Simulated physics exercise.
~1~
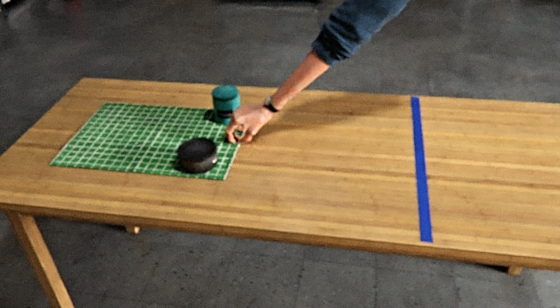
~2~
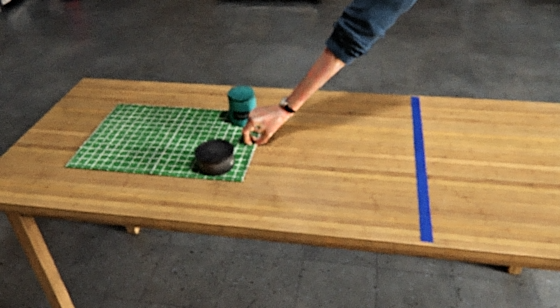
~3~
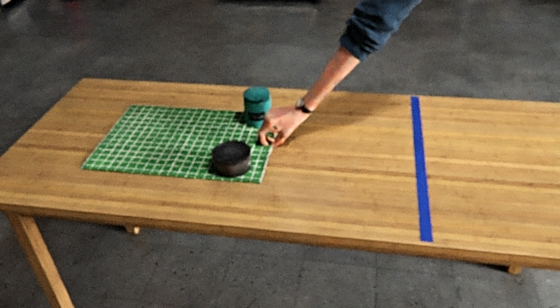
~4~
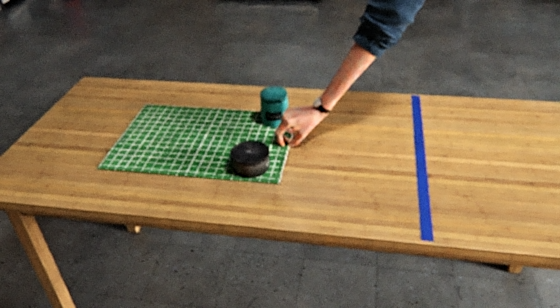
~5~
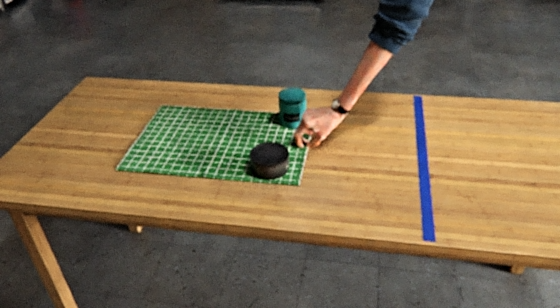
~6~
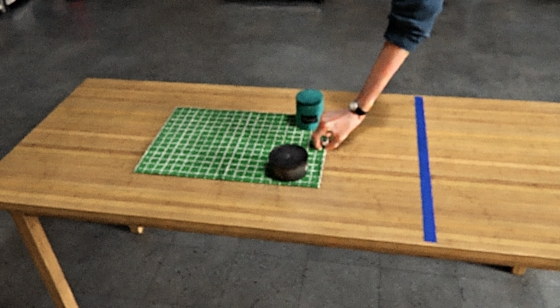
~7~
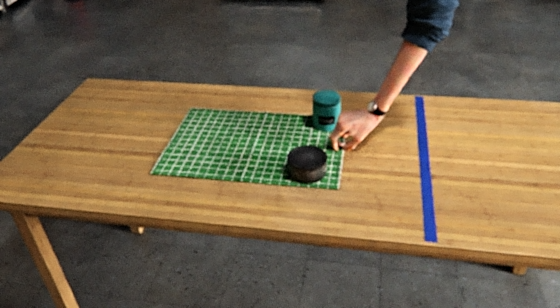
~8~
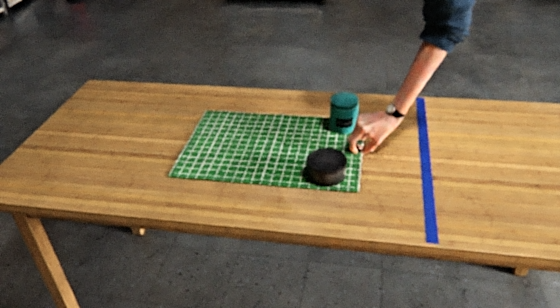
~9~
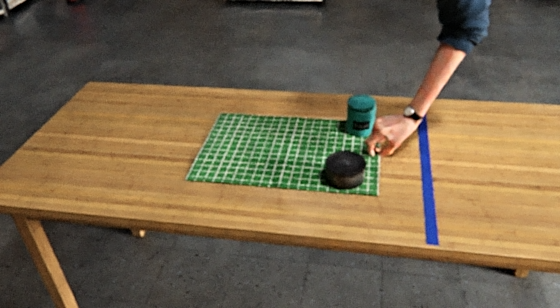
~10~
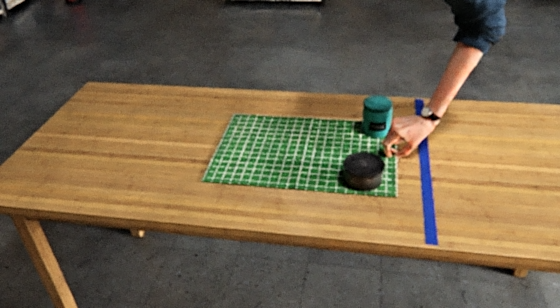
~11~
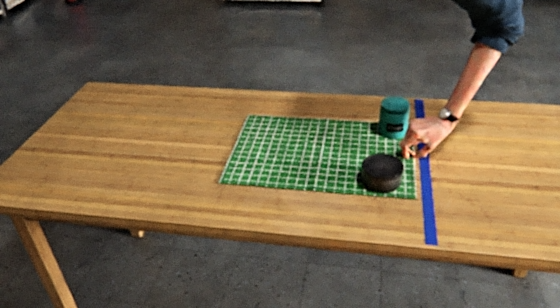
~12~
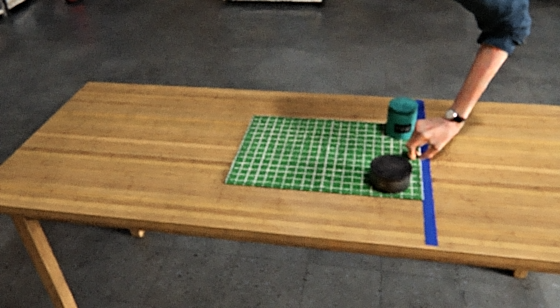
On a wooden table, a hand pulling a green cloth rightward to blue tape, the turquoise jar and black tub staying aboard.
